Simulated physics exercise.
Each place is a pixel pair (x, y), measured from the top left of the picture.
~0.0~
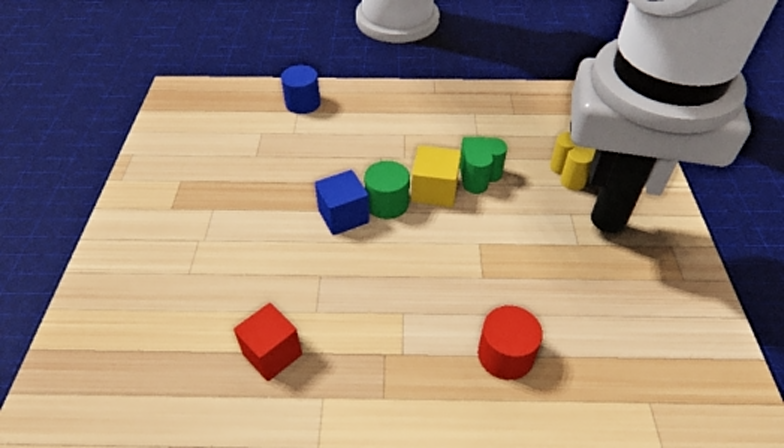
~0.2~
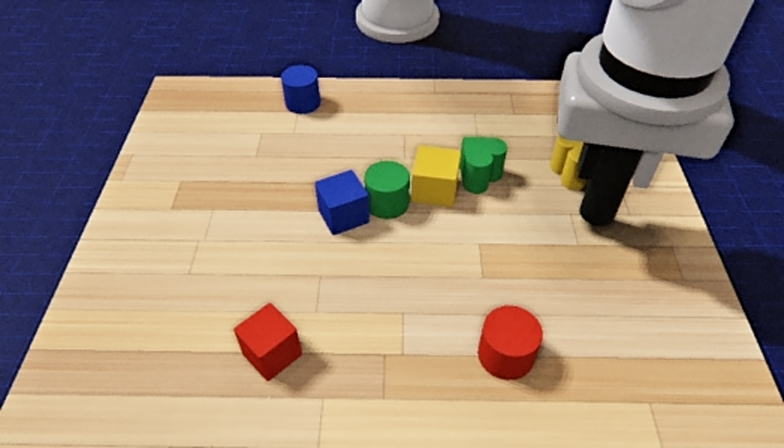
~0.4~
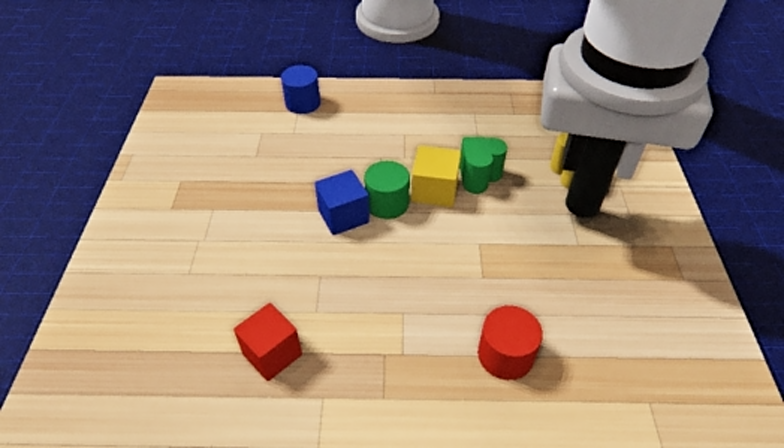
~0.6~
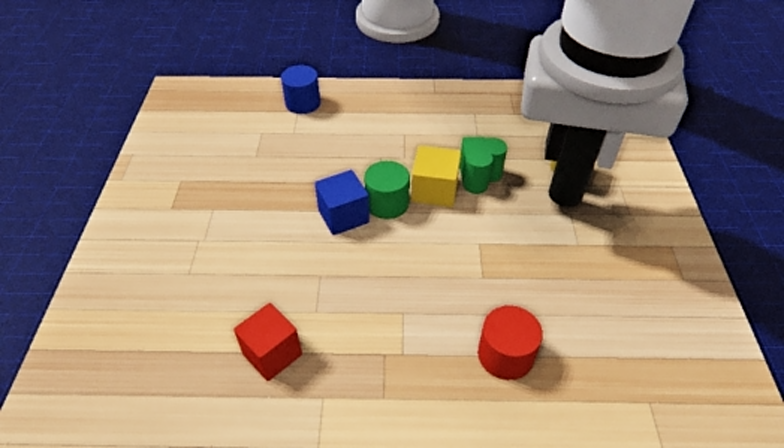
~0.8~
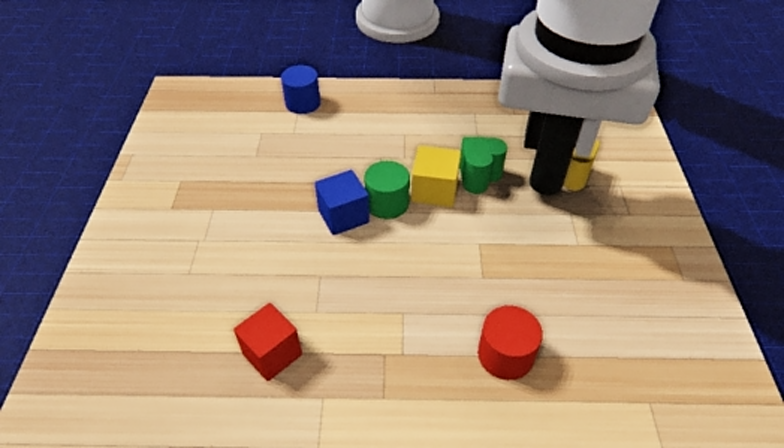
A robot arm with a black tip slid a short way left and slightly back across a wooden board, passing in front of a partly hidden yellow block, while all the colored blocks stayed still.
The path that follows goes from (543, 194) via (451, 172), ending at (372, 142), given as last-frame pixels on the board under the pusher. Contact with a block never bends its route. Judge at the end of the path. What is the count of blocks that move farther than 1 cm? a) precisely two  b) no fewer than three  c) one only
The answer is b.
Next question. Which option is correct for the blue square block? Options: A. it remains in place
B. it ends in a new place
My pick is B.
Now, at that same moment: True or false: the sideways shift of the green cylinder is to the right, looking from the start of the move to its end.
The statement is incorrect.
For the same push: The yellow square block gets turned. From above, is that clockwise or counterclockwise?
It swings round anticlockwise.
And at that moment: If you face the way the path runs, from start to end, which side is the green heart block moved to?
Right.
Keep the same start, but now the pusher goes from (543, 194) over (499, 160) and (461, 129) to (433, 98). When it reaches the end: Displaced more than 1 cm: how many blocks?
1 block.
The first path, step by step. One third of the way, pusher at (481, 169); yellow square block at (426, 161), turned 35° anticlockwise; green heart block at (456, 138).
Two thirds of the way, pusher at (420, 153); blue square block at (326, 196), turned 25° clockwise; green cylinder at (371, 185); yellow square block at (387, 155), turned 85° anticlockwise; green heart block at (409, 117), turned 25° clockwise.
At the end, pusher at (371, 132); blue square block at (325, 196), turned 25° clockwise; green cylinder at (370, 186); yellow square block at (374, 153), turned 110° anticlockwise; green heart block at (386, 97), turned 75° clockwise.
